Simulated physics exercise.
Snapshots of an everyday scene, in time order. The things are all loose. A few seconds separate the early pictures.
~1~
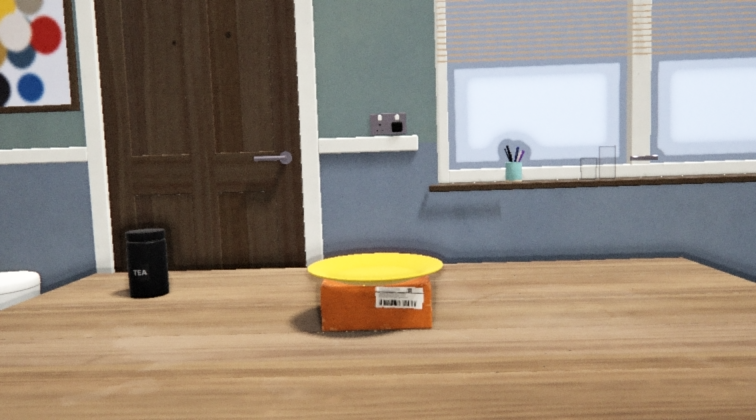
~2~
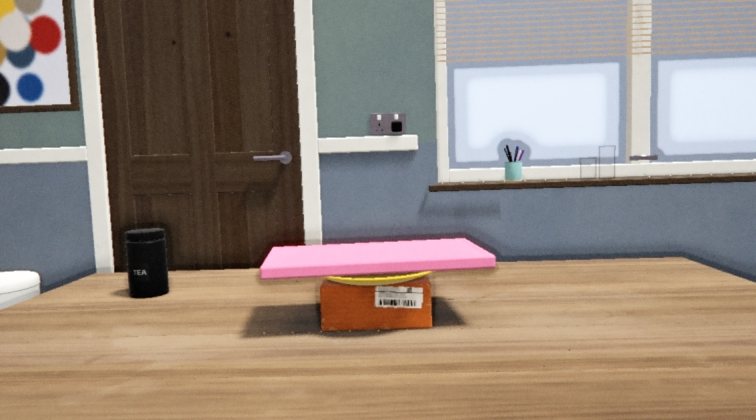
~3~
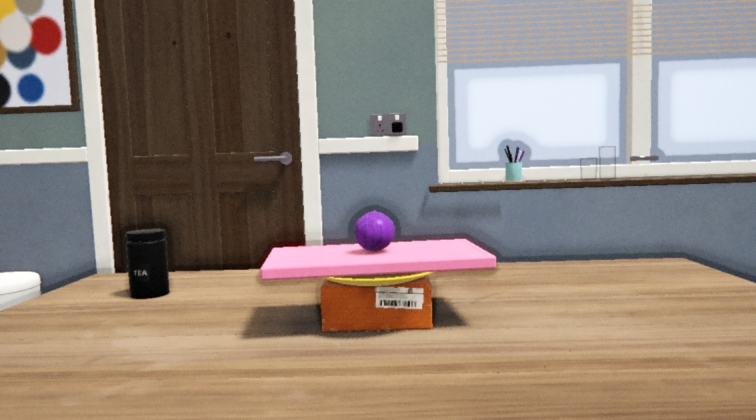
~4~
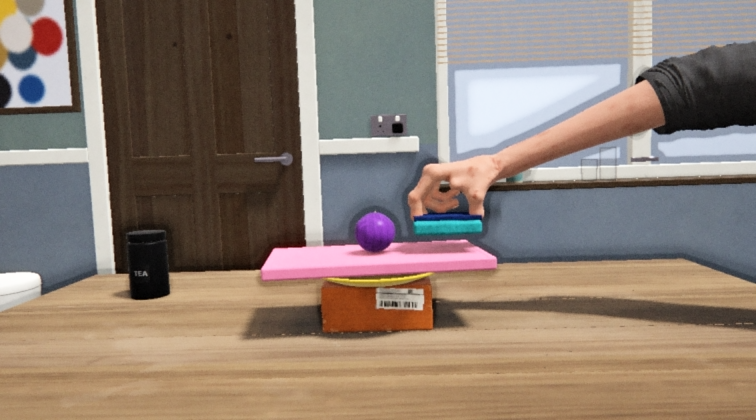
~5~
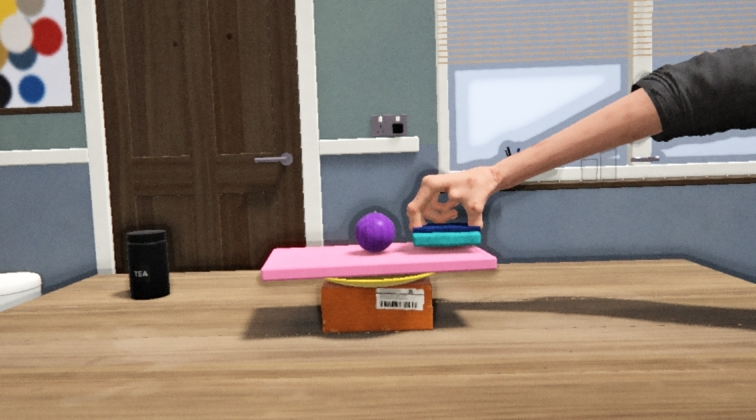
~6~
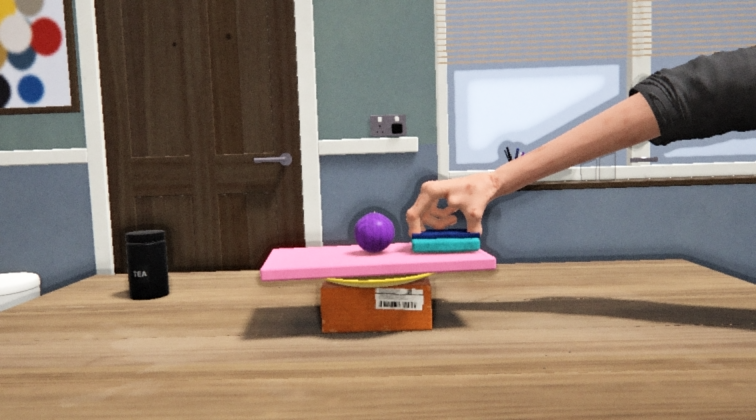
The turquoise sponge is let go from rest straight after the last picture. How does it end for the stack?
The pile stands firm.
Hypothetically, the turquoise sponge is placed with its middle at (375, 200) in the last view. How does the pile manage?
Next, the heap comes down.
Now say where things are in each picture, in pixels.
In the first frame, the last thing is not in view yet; yellow plate (375, 271).
In the second frame, the last thing is not in view yet.
In the third frame, the last thing is not in view yet; pink tray (375, 258).
In the fourth frame, on its way; turquoise sponge (447, 223); orange box (378, 299).
In the fifth frame, on its way; turquoise sponge (445, 235); black jar (148, 264).
In the sixth frame, in place under the hand; turquoise sponge (444, 241).
Then, 0.20 s later than the last frame, all is still.
Then, 0.40 s later than the last frame, turquoise sponge resting near (445, 241).
When it is over, all 6 as before. End places, in pixels of the last picture, turquoise sponge near (445, 241). The pile holds.
